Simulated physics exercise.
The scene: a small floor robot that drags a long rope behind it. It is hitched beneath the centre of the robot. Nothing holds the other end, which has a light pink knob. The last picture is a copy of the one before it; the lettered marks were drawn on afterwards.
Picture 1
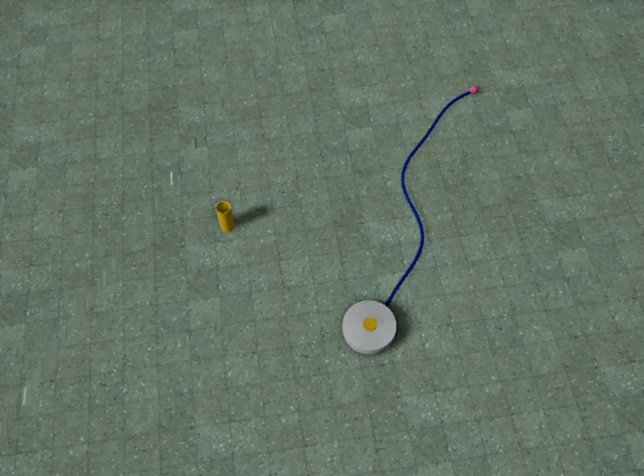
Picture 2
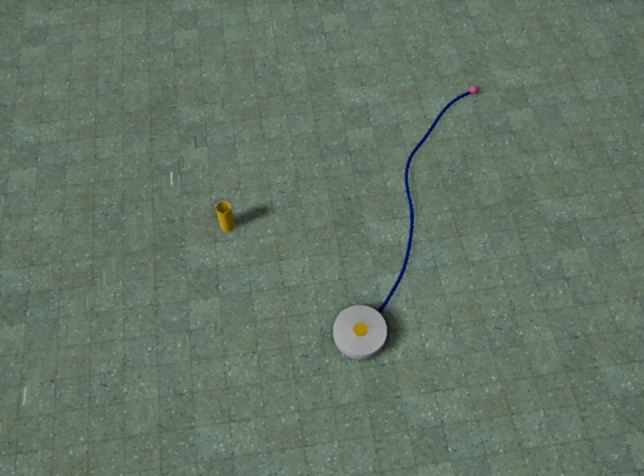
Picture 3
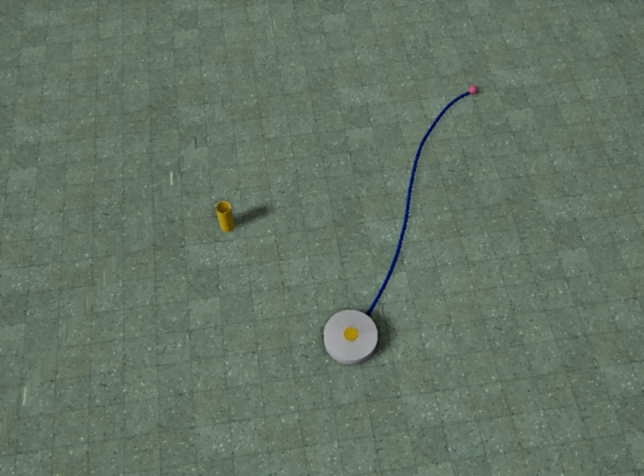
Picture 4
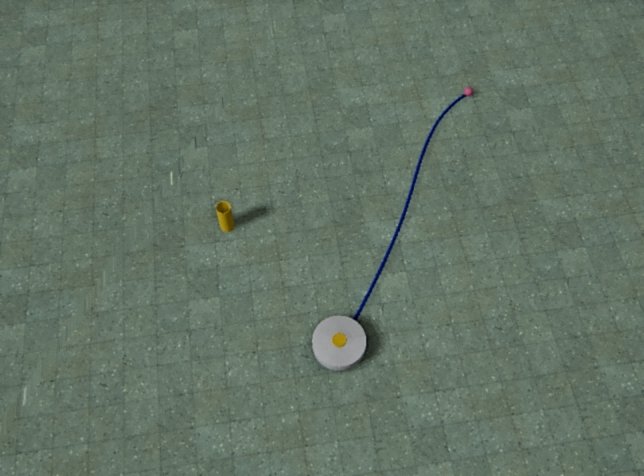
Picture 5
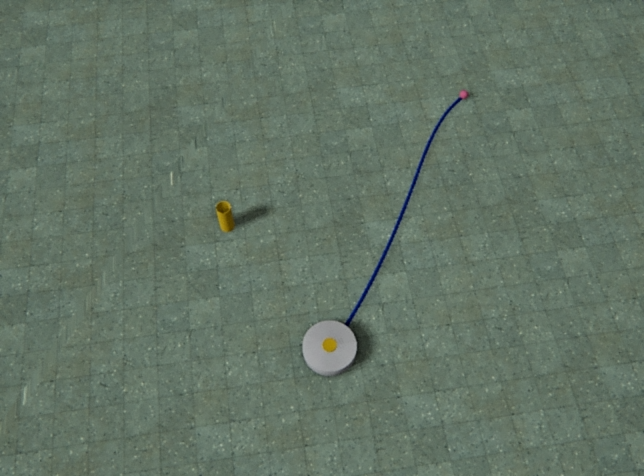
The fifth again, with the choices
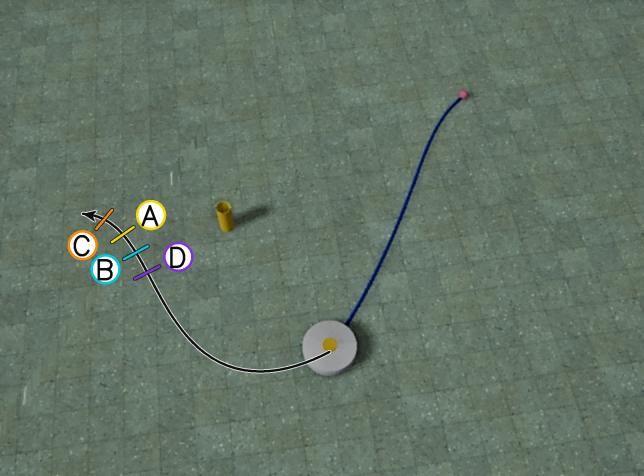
A round, pale robot crept a short way down and to the left across the tiled floor, straightening the blue rope behind it until the rope's far end began sliding too.
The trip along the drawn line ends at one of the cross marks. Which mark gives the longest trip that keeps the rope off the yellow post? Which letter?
Up to mark C.
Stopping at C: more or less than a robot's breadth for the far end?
More.
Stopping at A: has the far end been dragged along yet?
By then, yes.
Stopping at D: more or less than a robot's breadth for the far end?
By then, more.
On the copy, A at (123, 235); B at (136, 253); C at (104, 219); D at (147, 273); the route from (330, 352) via (173, 318) to (83, 214).
On C. First, robot (216, 358), middle of the rope (362, 256), free end (437, 136).
Then, robot (150, 278), middle of the rope (328, 258), free end (428, 152).
Finally, robot (102, 215), middle of the rope (273, 236), free end (414, 173); nothing has been touched.
By contrast, A is safe but short; B is safe but short; D is safe but short.
